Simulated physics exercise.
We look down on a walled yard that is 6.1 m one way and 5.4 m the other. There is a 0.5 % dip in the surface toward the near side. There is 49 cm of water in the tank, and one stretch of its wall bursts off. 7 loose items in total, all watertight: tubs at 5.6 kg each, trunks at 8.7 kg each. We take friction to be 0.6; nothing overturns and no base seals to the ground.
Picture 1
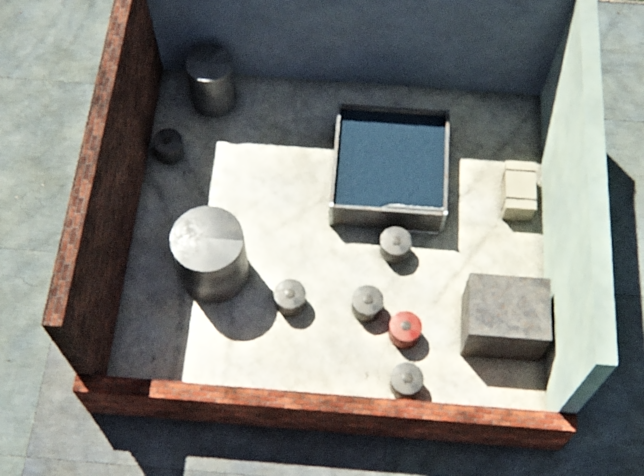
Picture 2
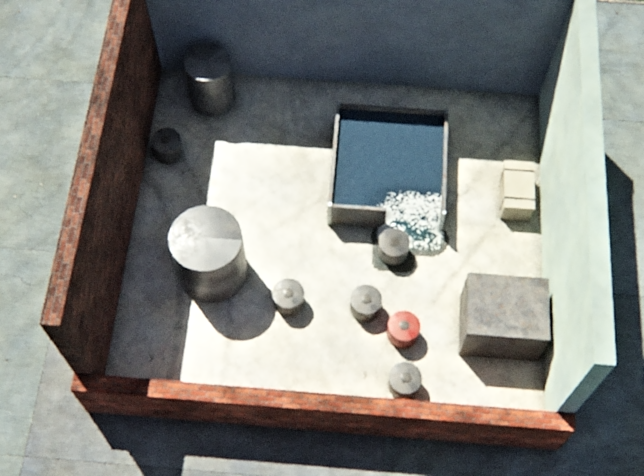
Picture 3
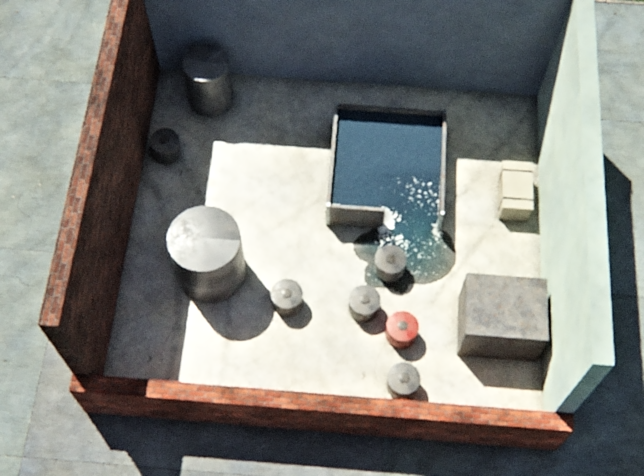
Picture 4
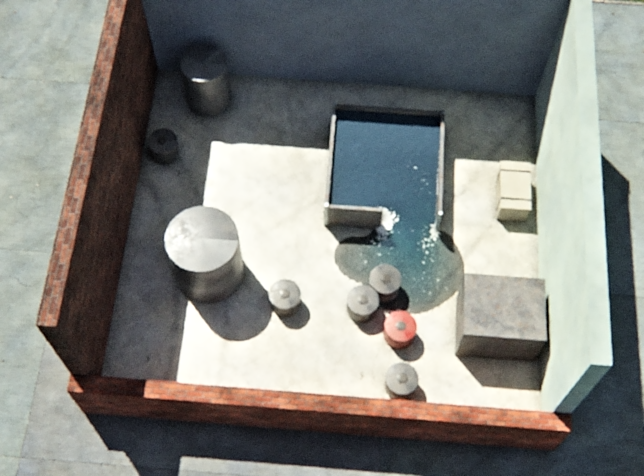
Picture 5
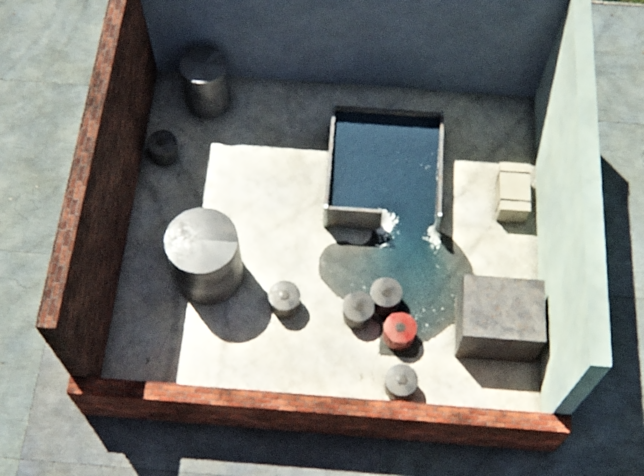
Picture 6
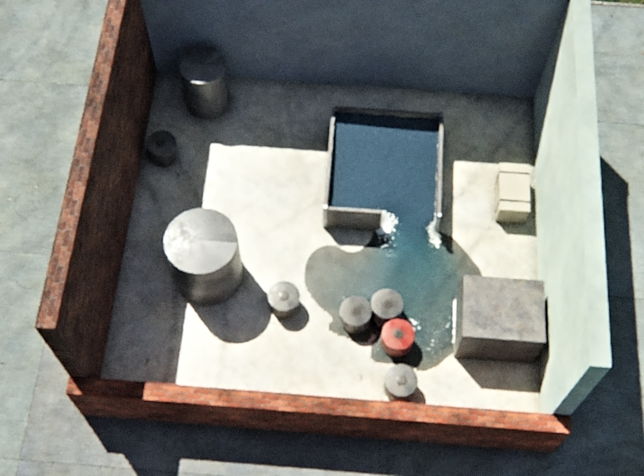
At the start, a walled yard holds a full tank of water, with gray tubs, one red tub and blocky trunks nearby. Part of the tank's near wall bursts, and water foams out and spreads across the pale floor, pushing a gray tub toward the red one, which then shifts slightly.
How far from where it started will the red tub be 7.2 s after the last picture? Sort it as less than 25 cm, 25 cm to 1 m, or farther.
The red tub ends up more than 1 m from its start.
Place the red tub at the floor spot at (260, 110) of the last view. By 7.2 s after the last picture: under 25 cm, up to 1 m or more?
By that time it keeps its spot.
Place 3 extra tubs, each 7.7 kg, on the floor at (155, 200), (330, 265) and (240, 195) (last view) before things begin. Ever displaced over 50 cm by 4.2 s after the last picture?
In the order listed: Behind the line; behind the line; behind the line.
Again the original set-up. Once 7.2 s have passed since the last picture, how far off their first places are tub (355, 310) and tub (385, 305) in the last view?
In that order: 400 cm, 300 cm.
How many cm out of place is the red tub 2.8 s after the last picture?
Roughly 250 centimetres by that point.
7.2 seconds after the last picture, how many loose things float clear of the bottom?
It comes to 4 of them.
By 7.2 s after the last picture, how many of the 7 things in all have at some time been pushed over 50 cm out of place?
Count: 5.
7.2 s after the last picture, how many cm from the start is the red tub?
Some 350 cm, give or take.
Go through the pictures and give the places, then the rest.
The red tub at (406, 326), on the bottom; water covers 2.7 m2; 0 of 7 have shifted, in the first frame.
The red tub at (404, 325) rests on the ground; 3.1 m2 under water; 0 of 7 have shifted, in the second frame.
The red tub at (403, 326) rests on the ground; 3.7 m2 under water; 1 of 7 have shifted, in the third frame.
The red tub at (401, 326), on the bottom; water covers 4.5 m2; 1 of 7 have shifted, in the fourth frame.
The red tub at (401, 327), on the bottom; water covers 5.3 m2; 2 of 7 have shifted, in the fifth frame.
The red tub at (398, 334) rests on the ground, 9 cm from its start; 5.9 m2 under water; 3 of 7 have shifted, in the sixth frame.
Then, 0.9 s after the last picture the red tub is near (371, 376), 0.8 m from its start, afloat; 3 afloat.
Then, 2.8 s after the last picture the red tub is near (214, 341), 2.6 m from its start, afloat; 3 afloat.
Then, 4.8 s after the last picture the red tub is near (156, 271), 3.5 m from its start, afloat; 3 afloat.
Then, 7.2 s after the last picture the red tub is near (201, 186), 3.6 m from its start, afloat; 4 afloat.
